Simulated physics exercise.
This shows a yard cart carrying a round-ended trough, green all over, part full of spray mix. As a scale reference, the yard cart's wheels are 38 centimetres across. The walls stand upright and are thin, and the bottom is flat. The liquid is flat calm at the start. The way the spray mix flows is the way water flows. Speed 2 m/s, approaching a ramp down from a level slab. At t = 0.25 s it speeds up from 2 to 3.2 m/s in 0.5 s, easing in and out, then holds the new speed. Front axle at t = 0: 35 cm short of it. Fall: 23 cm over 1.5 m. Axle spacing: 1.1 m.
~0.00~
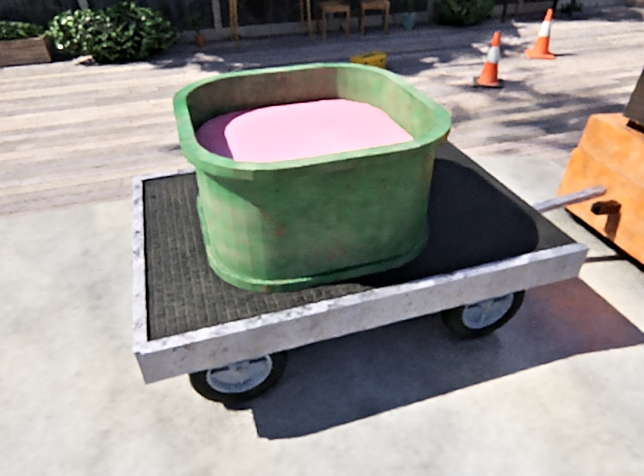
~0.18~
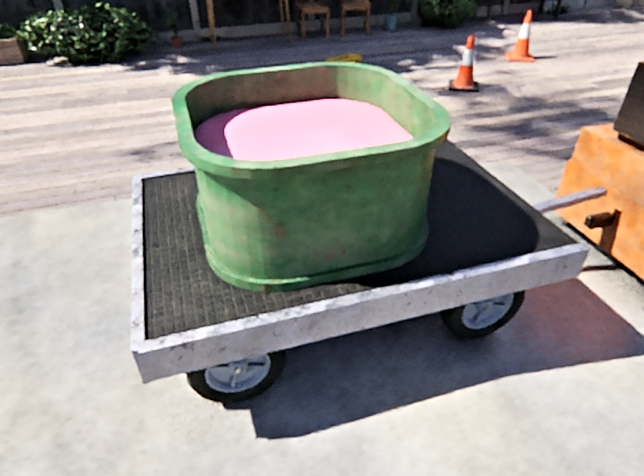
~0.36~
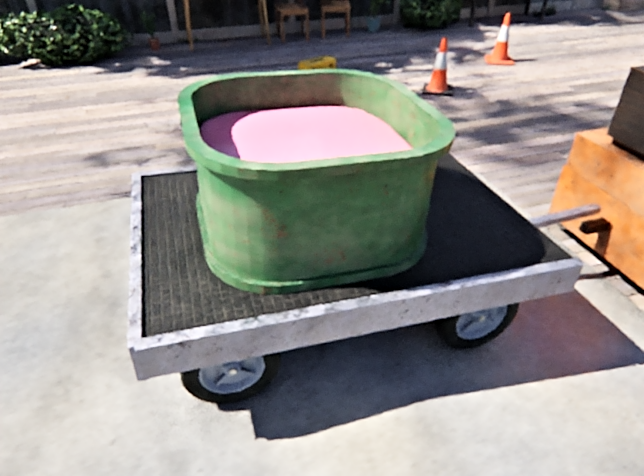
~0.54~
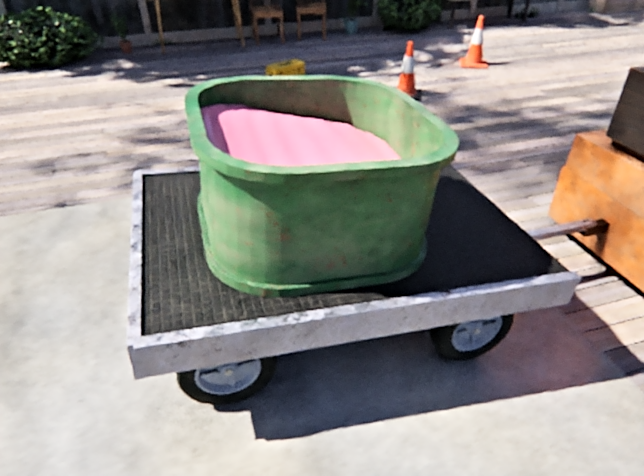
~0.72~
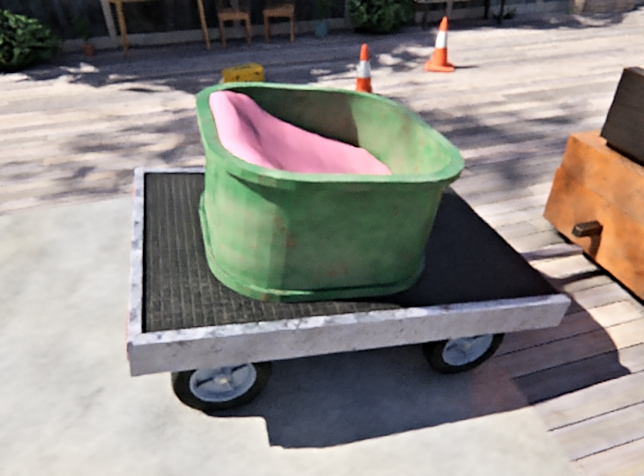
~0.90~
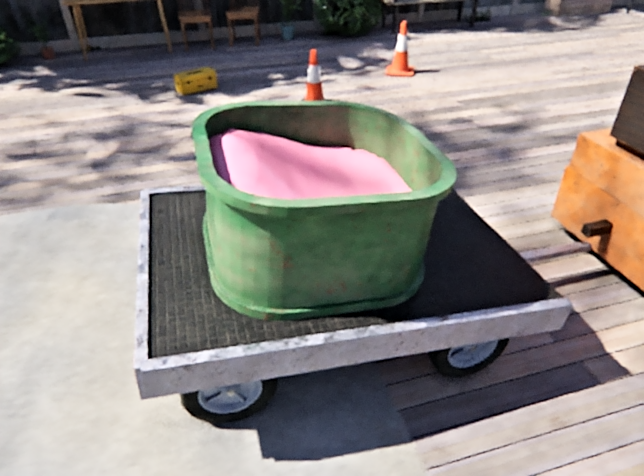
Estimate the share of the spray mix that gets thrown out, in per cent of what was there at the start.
1 %.
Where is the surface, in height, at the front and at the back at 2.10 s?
Roughly 26 cm in front and 32 cm behind.
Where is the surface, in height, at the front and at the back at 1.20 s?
Front: 48 cm; back: 22 cm.
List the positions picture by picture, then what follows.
In the first picture, the surface is at (350, 105) by the front wall; at (219, 122) by the back wall; it lies level with the rim line; the front is on the right, levels are read along the far wall; a wheel hub at (241, 377).
In the second picture, the surface is at (351, 105) by the front wall; at (219, 121) by the back wall; it lies level with the rim line.
In the third picture, the surface is at (354, 113) by the front wall; at (223, 120) by the back wall; it lies level with the rim line; the tub is 3° nose down.
In the fourth picture, the surface is at (356, 133) by the front wall; at (227, 108) by the back wall; it climbs 13° towards the back; the tub is 5° nose down.
In the fifth picture, the surface is at (358, 154) by the front wall; at (237, 94) by the back wall; it climbs 24° towards the back; the tub is 10° nose down.
In the sixth picture, the surface is at (358, 157) by the front wall; at (233, 131) by the back wall; it climbs 14° towards the back; a wheel hub at (232, 399); the tub is 6° nose down.
Then, 1.20 s in, the surface is 47 cm up at the front and 22 cm at the back; nothing has left.
Then, 1.70 s in, the surface is 26 cm up at the front and 40 cm at the back; nothing has left.
Then, 2.10 s in, the surface is 26 cm up at the front and 31 cm at the back; nothing has left.
Then, 4.30 s in, 1 per cent is out, over the back, 2 of 208 litres.
